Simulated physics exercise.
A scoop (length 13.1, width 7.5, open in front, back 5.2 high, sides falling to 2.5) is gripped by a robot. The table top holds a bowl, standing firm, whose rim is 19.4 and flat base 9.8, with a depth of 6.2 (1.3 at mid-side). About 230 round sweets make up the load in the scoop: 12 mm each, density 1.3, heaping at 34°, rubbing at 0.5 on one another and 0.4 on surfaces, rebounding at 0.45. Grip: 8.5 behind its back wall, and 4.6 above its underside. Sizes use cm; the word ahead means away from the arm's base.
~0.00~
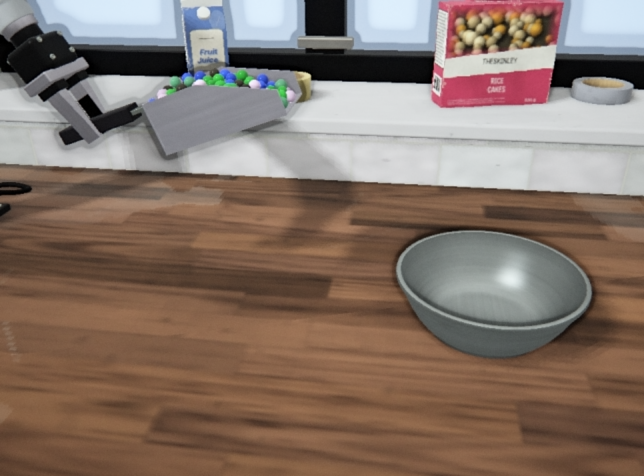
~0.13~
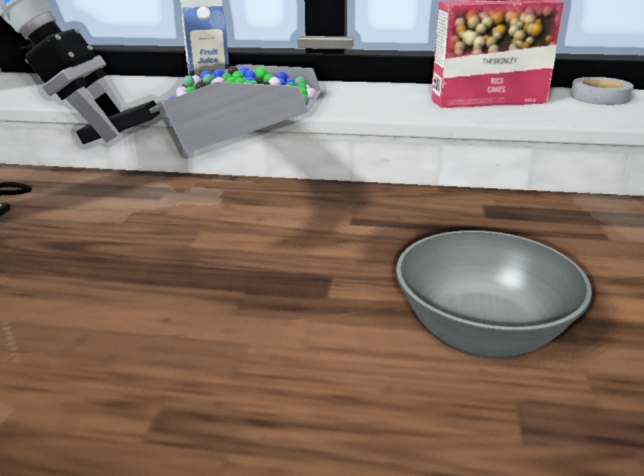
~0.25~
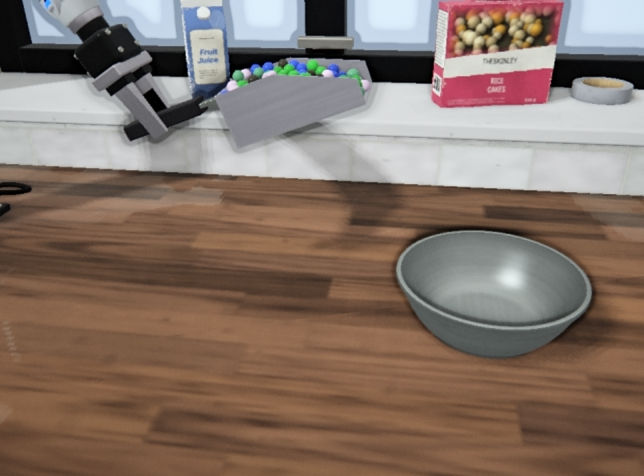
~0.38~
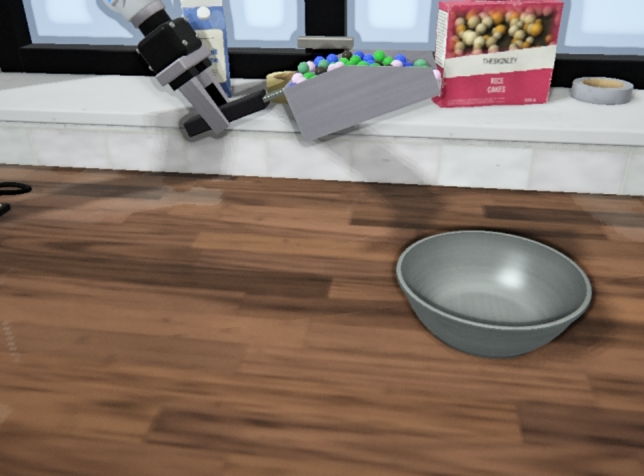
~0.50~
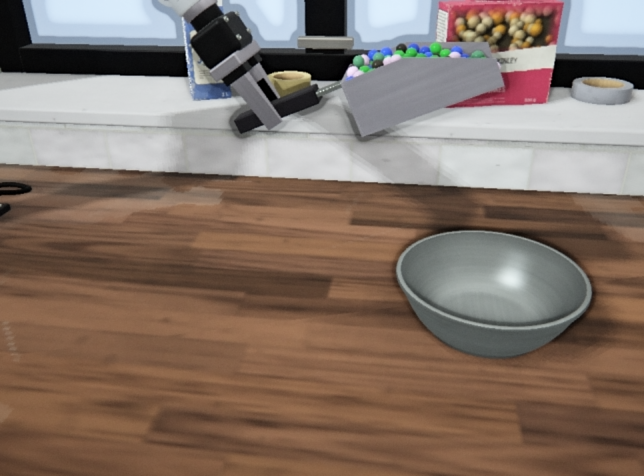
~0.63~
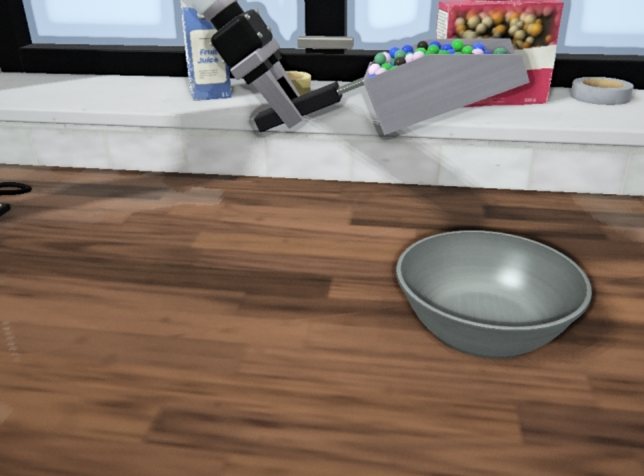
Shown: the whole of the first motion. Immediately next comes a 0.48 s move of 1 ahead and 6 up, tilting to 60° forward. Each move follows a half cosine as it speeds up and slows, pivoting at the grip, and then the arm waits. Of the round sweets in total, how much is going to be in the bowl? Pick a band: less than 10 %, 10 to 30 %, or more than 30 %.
The band is more than 30 %.
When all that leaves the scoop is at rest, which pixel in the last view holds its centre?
It ends up close to (456, 314).
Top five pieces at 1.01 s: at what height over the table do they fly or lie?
Roughly 18 centimetres, give or take.
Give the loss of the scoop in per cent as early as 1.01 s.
Around 45 percent at that moment.
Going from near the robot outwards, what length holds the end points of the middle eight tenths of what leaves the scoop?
Some 22 cm long.
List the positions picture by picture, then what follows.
Scoop floor at (224, 124), tilted 20° backward; upper third of the load around (223, 90), from x 155 to 290, top at y 75; 231 on the scoop, in the first picture.
Scoop floor at (243, 122), tilted 20° backward; upper third of the load around (243, 87), from x 175 to 310, top at y 70, in the second picture.
Scoop floor at (295, 116), tilted 21° backward; upper third of the load around (296, 81), from x 225 to 365, top at y 65, in the third picture.
Scoop floor at (361, 108), tilted 22° backward; upper third of the load around (369, 71), from x 295 to 435, top at y 55, in the fourth picture.
Scoop floor at (417, 102), tilted 23° backward; upper third of the load around (426, 63), from x 350 to 495, top at y 50, in the fifth picture.
Scoop floor at (439, 99), tilted 23° backward; upper third of the load around (447, 61), from x 375 to 515, top at y 45; 231 on the scoop, in the sixth picture.
After 0.82 s, tilted 6° forward, highest piece 26 above the table; 231 on the scoop.
After 1.01 s, tilted 52° forward, highest piece 19 above the table; 132 on the scoop, 99 in the bowl.
After 1.31 s, tilted 60° forward, highest piece 7 above the table; 133 in the bowl, 96 on the table or floor, 2 in flight or on a rim.
After 2.36 s, tilted 60° forward, highest piece 2 above the table; 133 in the bowl, 98 on the table or floor.
At rest, 133 in the bowl, 98 on the table or floor. That is 58 % in the bowl.
